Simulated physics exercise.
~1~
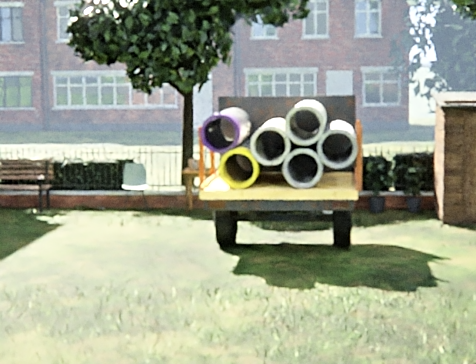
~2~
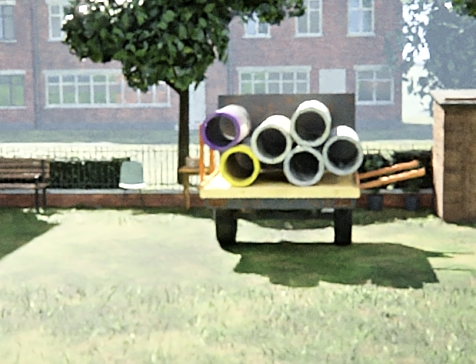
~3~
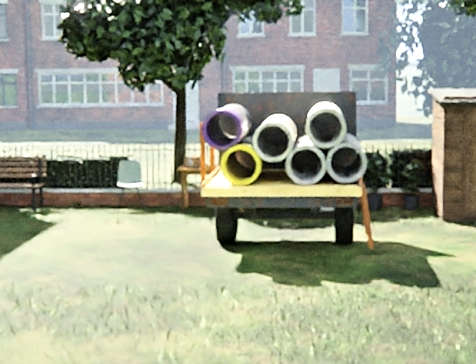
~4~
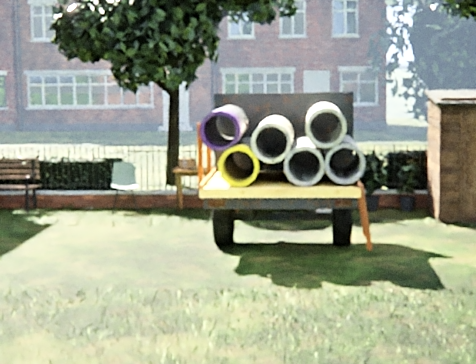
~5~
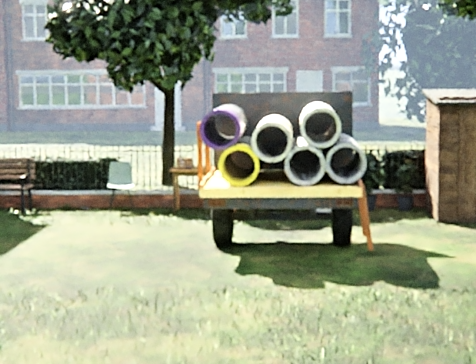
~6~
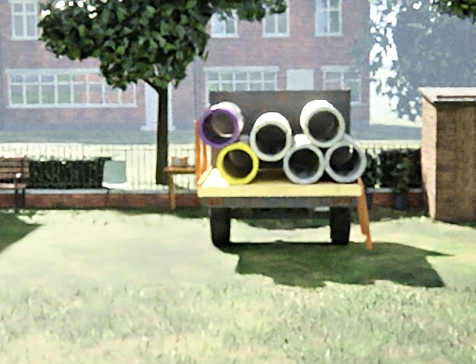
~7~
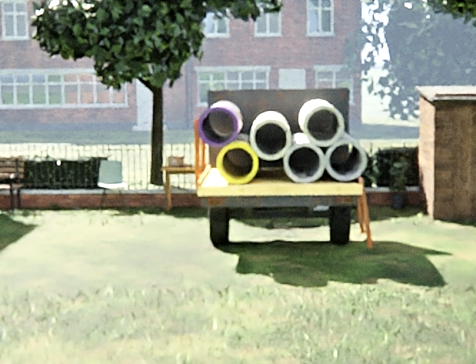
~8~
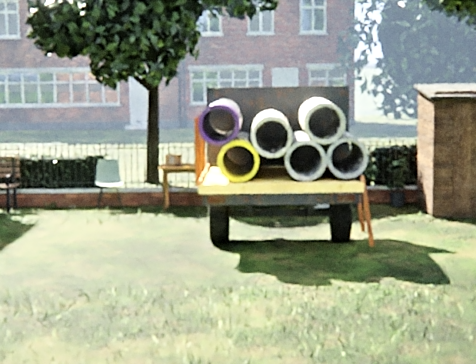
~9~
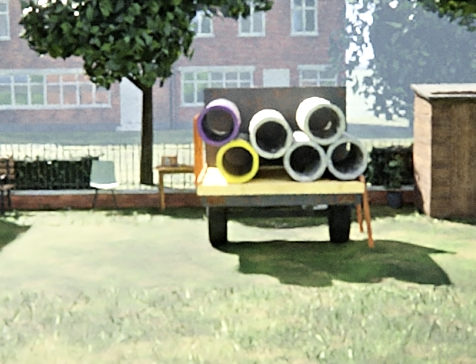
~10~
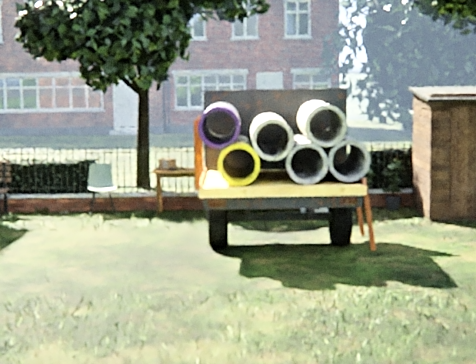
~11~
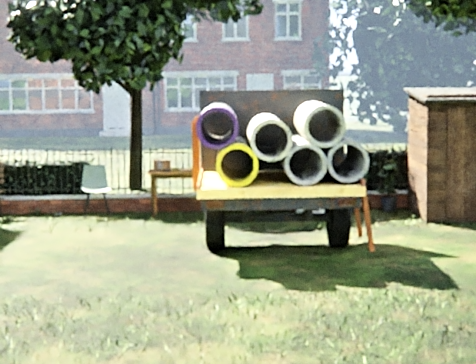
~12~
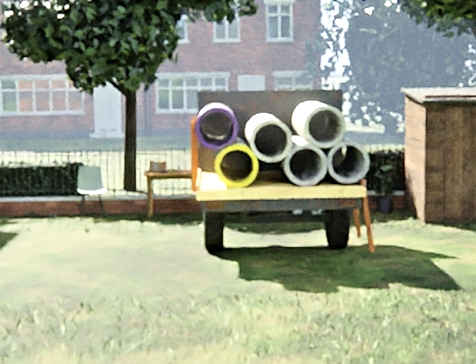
The orange posts on the right side of a parked trailer swung down and hung below the deck, and the stacked concrete pipes, one purple and one yellow, shifted slightly but stayed aboard as the view drifted sideways, with none having fallen off.
